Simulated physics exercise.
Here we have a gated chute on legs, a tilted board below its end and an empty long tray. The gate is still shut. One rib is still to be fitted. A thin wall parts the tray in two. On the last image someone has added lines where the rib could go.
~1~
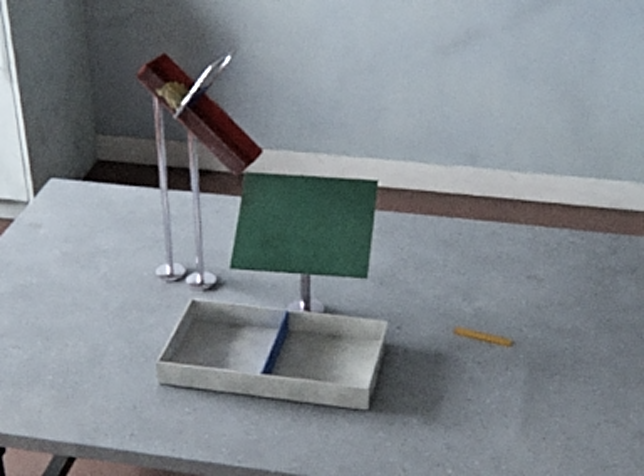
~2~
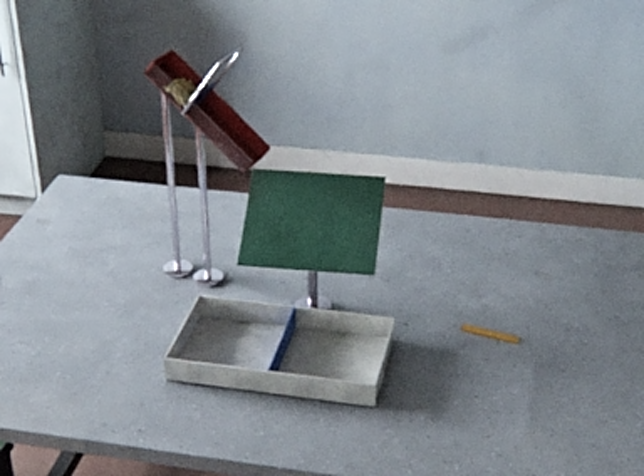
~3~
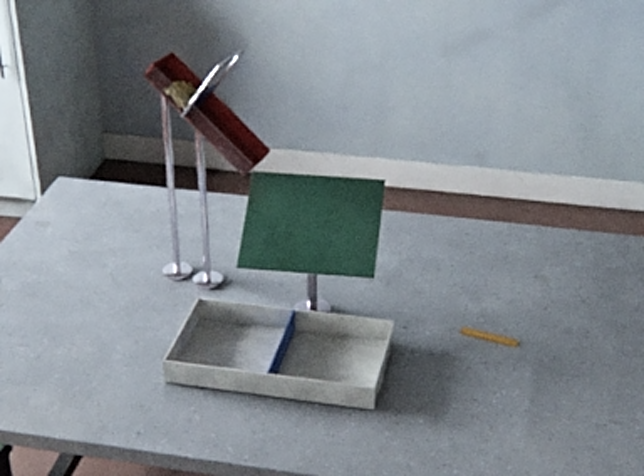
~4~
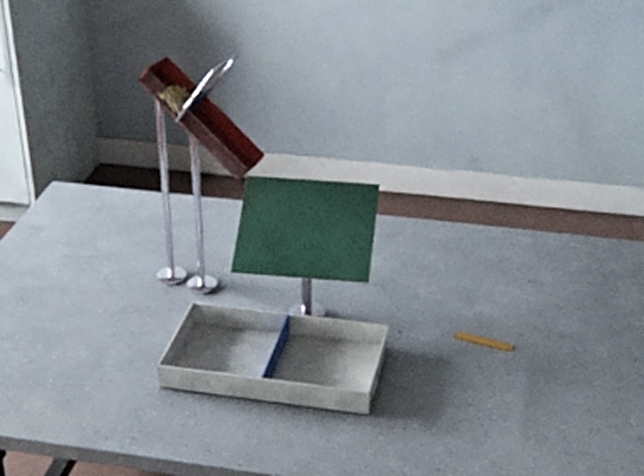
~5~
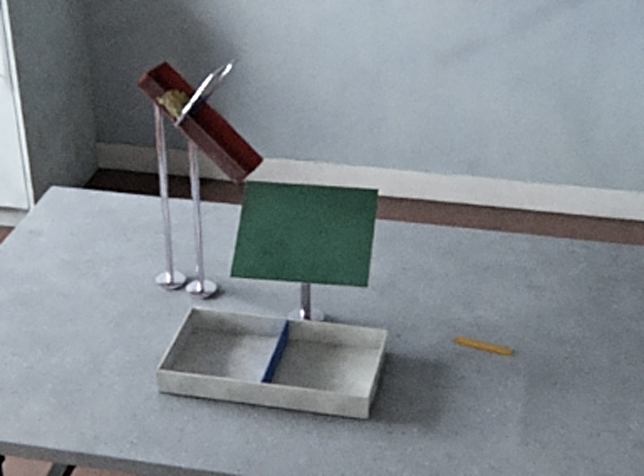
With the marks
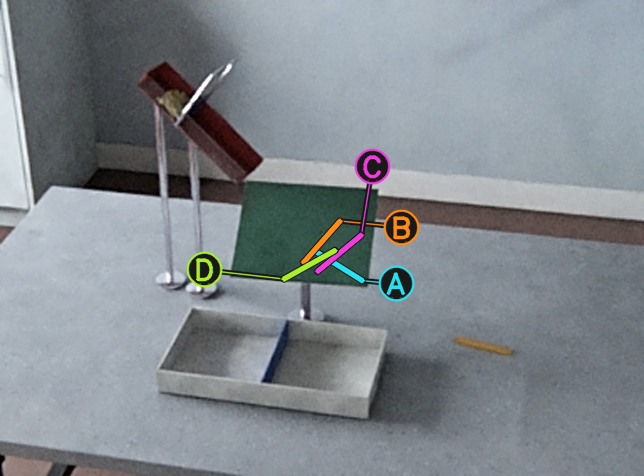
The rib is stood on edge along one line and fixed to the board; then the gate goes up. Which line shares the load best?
Best: B.
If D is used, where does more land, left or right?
The left half.
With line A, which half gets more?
More lands on the right.
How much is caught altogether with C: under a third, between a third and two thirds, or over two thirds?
Line C gives over two thirds.
On the marked copy, line A from (314, 250) to (362, 280); line B from (340, 221) to (303, 262); line C from (361, 235) to (317, 271); line D from (334, 250) to (283, 278).
With A, of what is caught, about a tenth in the left half, almost all in the right.
With B, of what is caught, roughly a third in the left half, roughly two thirds in the right.
With C, of what is caught, about a tenth in the left half, the larger part in the right.
With D, of what is caught, almost all in the left half, about a tenth in the right.
